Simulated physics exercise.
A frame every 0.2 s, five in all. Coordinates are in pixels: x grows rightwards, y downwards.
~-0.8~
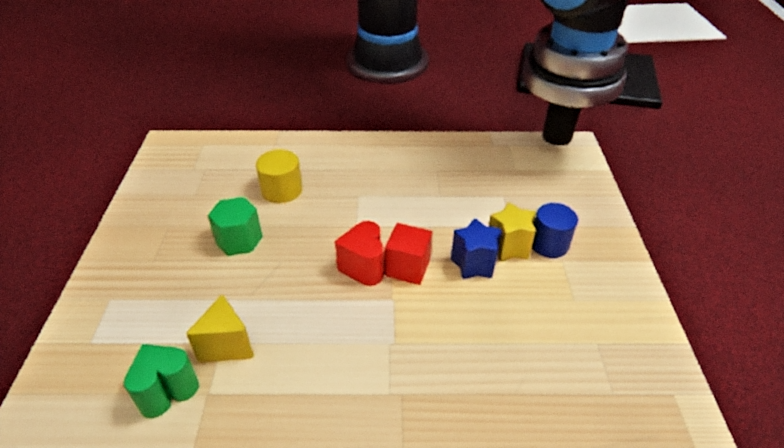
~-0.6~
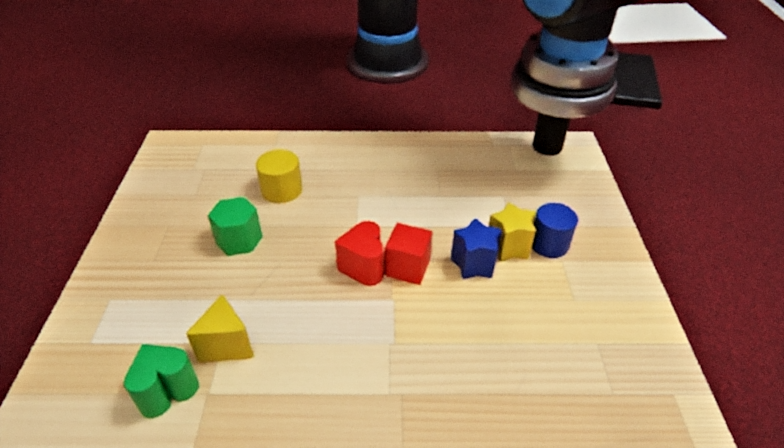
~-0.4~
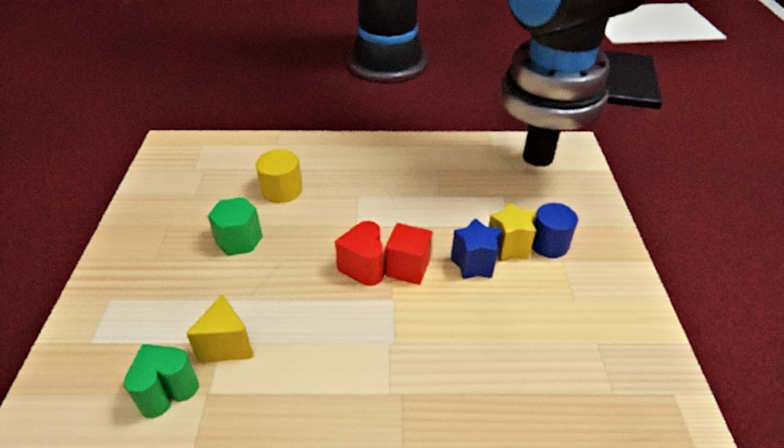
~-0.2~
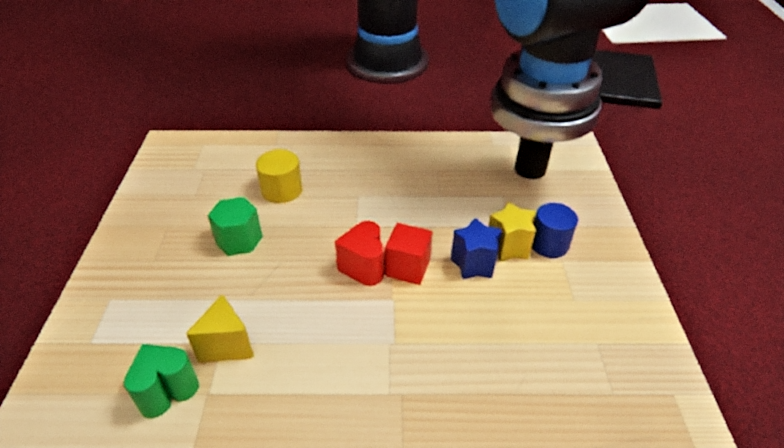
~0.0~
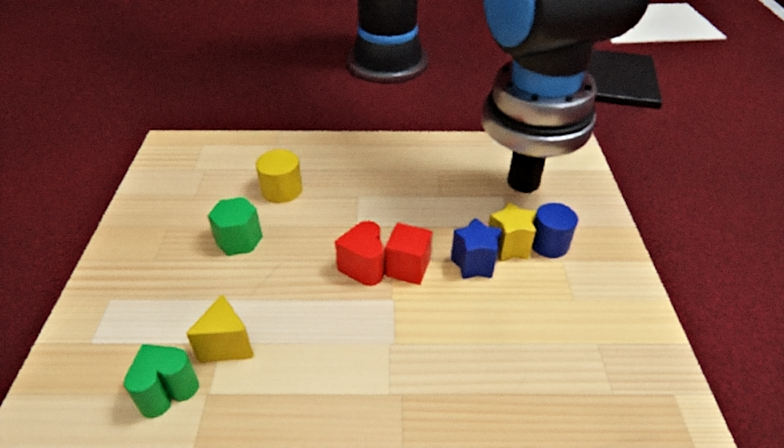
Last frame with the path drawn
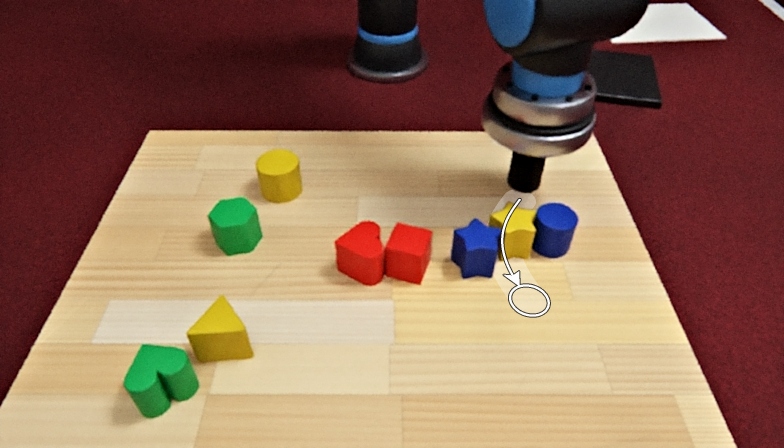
A pale wooden board on a dark red surface is seen from above at an angle, the view staying fixed. A yellow cylinder, green hexagonal block, yellow triangle and green heart sit on the left, a red heart and red square block near the middle, and a blue star, yellow star and blue disc to the right. A robot arm's black pusher moves slightly left and toward the viewer, nearing the yellow star, while the blocks stay still.
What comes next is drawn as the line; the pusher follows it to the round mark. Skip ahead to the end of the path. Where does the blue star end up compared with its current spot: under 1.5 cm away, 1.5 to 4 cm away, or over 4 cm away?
Between 1.5 and 4 cm.
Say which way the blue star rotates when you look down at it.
From above, the blue star will be seen to turn clockwise.
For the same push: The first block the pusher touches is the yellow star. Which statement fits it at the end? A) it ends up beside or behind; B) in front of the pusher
(B)
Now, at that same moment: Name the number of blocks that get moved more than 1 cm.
My answer is two.
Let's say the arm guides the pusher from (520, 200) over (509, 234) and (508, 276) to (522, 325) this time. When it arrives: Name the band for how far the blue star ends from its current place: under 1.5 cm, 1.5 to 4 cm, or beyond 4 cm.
By the end of the path, it will have gone between 1.5 and 4 cm.
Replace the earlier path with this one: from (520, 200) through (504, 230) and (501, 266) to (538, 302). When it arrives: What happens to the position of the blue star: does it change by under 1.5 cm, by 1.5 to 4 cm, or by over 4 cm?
Middling, 1.5 to 4 cm.
The line goes from (520, 200) via (504, 227) and (506, 262), ending at (529, 300).
What follows on the original path. One third of the way, pusher at (508, 210); yellow star at (513, 222), turned 25° anticlockwise.
Two thirds of the way, pusher at (510, 246); blue star at (478, 251), turned 65° clockwise; yellow star at (525, 260), turned 40° anticlockwise.
At the end, pusher at (534, 283); blue star at (480, 258), turned 100° clockwise; yellow star at (549, 302), turned 35° anticlockwise; blue disc unmoved.
